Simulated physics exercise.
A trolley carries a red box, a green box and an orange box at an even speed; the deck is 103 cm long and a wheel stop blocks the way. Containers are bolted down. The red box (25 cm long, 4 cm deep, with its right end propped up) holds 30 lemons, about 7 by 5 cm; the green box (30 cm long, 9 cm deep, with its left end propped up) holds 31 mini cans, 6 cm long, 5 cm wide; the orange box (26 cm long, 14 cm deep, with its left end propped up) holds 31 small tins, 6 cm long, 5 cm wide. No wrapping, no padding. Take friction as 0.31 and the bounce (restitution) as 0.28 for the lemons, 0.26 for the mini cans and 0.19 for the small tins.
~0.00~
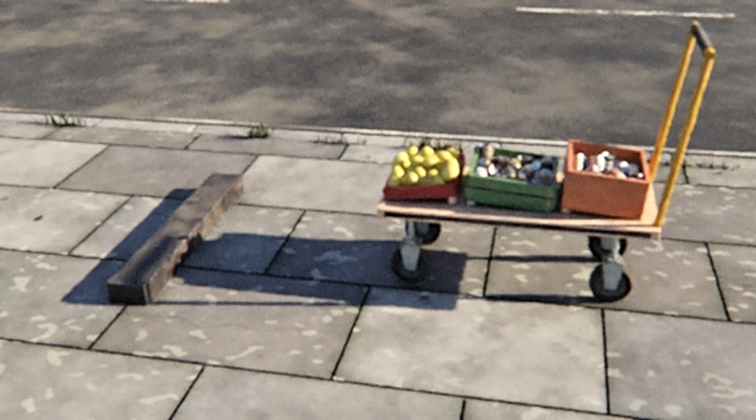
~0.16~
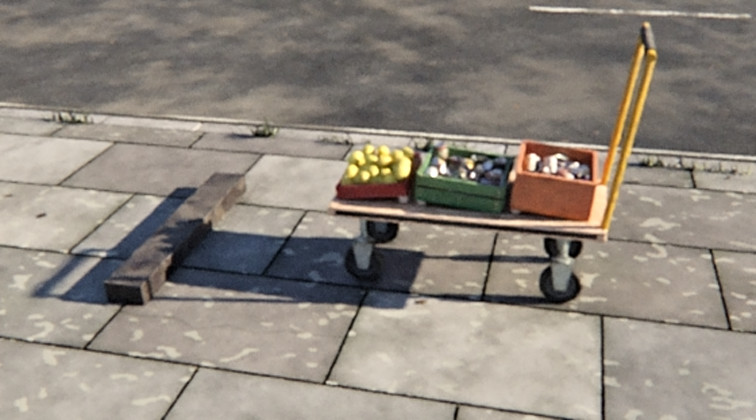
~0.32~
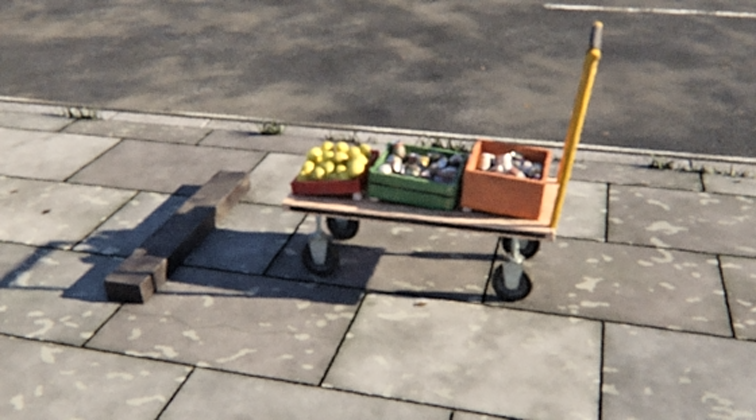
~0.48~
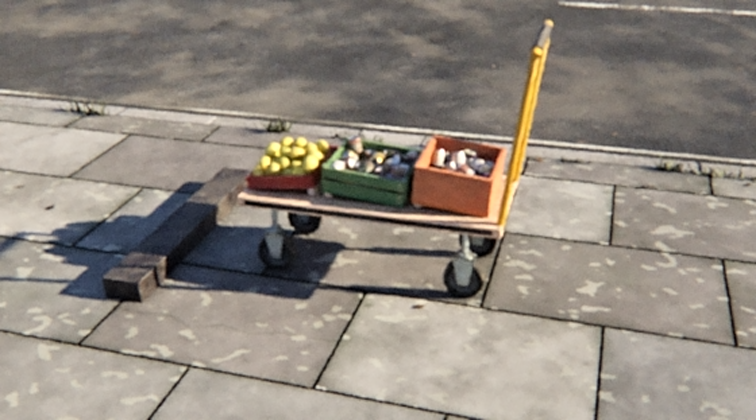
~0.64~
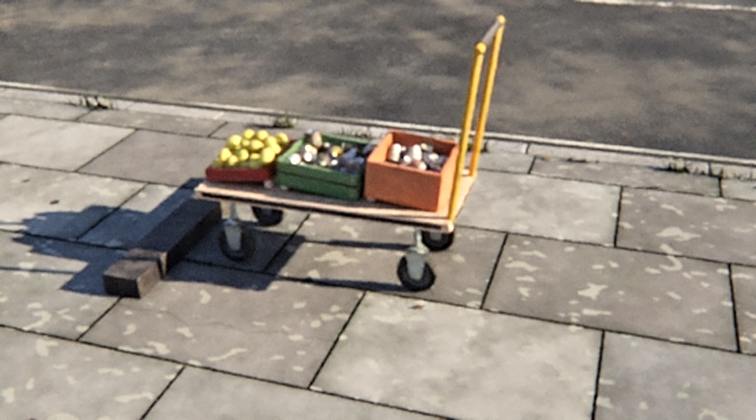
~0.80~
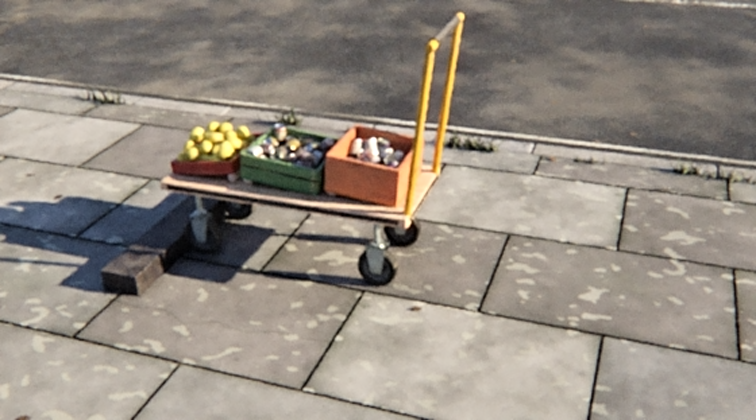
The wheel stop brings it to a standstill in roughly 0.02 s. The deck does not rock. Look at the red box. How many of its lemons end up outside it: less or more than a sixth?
It sheds more than one in six of them.
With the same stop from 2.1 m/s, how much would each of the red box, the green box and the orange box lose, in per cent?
Then red box 40, green box 0, orange box 0 per cent.
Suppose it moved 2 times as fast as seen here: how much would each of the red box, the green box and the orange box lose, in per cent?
Then red box 40, green box 0, orange box 10 per cent.
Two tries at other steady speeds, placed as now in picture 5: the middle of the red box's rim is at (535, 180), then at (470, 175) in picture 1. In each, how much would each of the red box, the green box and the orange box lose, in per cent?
Red box 40 then 40, green box 0 then 0, orange box 0 then 0 per cent.
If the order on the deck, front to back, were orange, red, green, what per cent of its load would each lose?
Then red box 10, green box 0, orange box 0 per cent.
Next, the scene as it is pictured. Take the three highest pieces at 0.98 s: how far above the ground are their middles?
About 50 cm.
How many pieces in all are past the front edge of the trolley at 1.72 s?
Some 8 pieces.
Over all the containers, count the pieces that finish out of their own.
About 8.
After 0.86 s, 1 of 30 out of the red box, 0 of 31 out of the green box and 0 of 31 out of the orange box.
After 0.98 s, 6 of 30 out of the red box, 0 of 31 out of the green box and 0 of 31 out of the orange box.
After 1.21 s, 7 of 30 out of the red box, 0 of 31 out of the green box and 0 of 31 out of the orange box.
When it is over (at 1.72 s), 9 of 30 out of the red box, 0 of 31 out of the green box and 0 of 31 out of the orange box. Asked share, 9 of 30, 30 per cent.
